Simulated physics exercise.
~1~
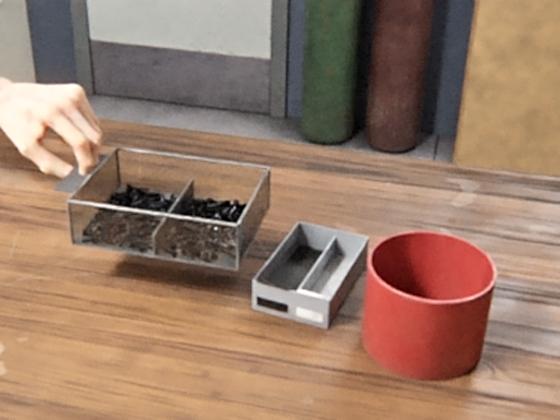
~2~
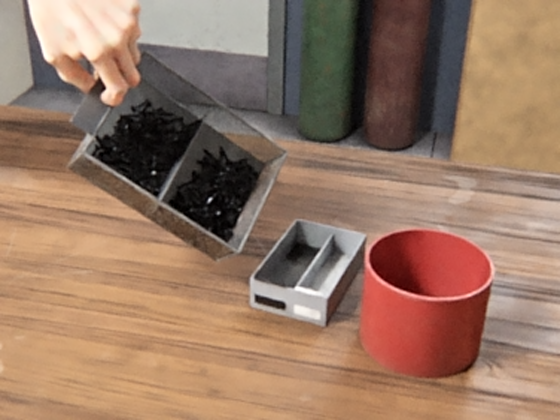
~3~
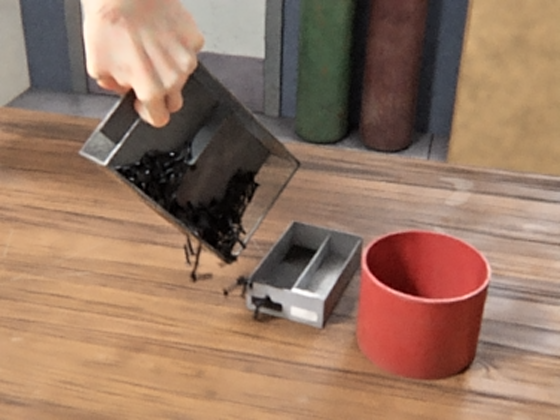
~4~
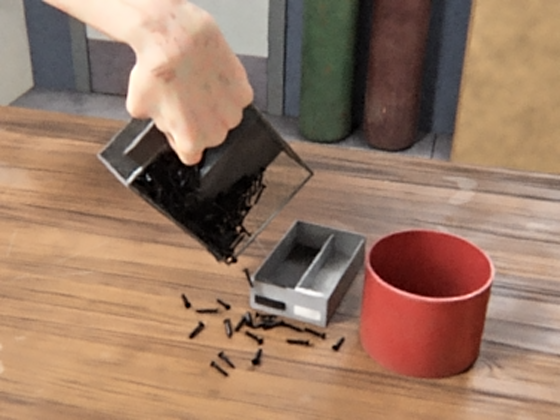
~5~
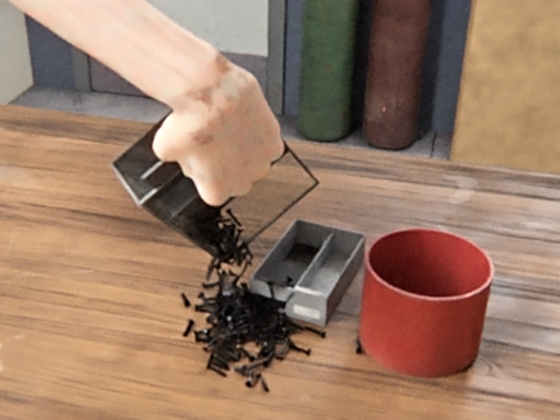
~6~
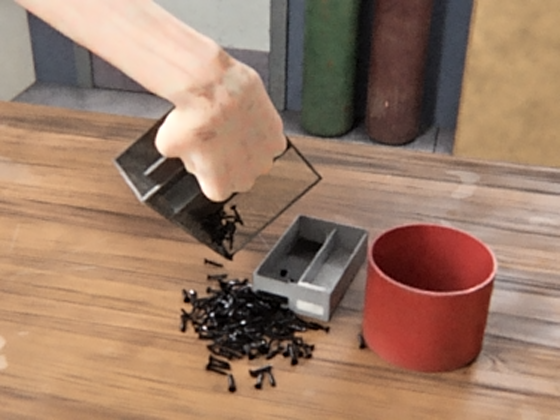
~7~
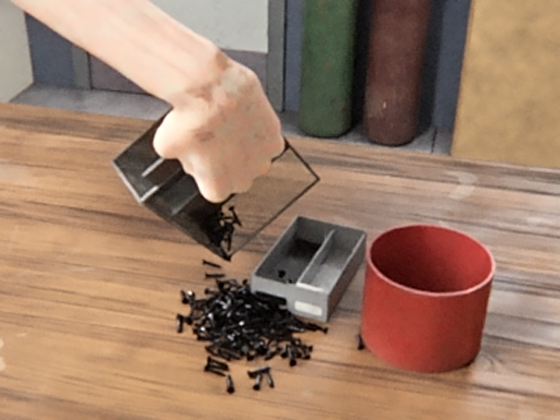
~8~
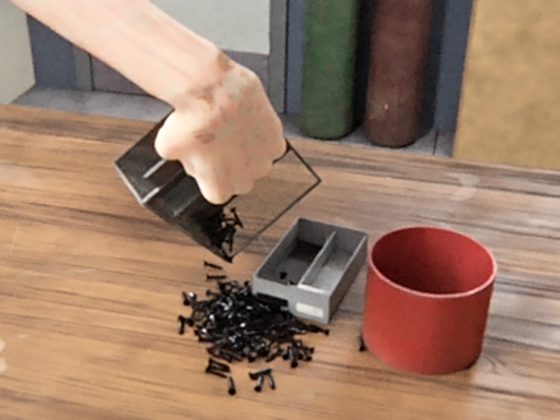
At first, a hand holds a clear, divided box of small black screws above a wooden table, beside a small gray two-part tin and a red pot. The hand tips the box steeply to the right, and the screws slide toward its lower corner. A few spill over the edge, dropping near the tin and scattering across the wood. As the box tilts further, many more pour out and build a dark heap in front of the tin. Finally, the hand holds the tipped box still, with some screws left inside, most heaped on the table and a few in the tin.
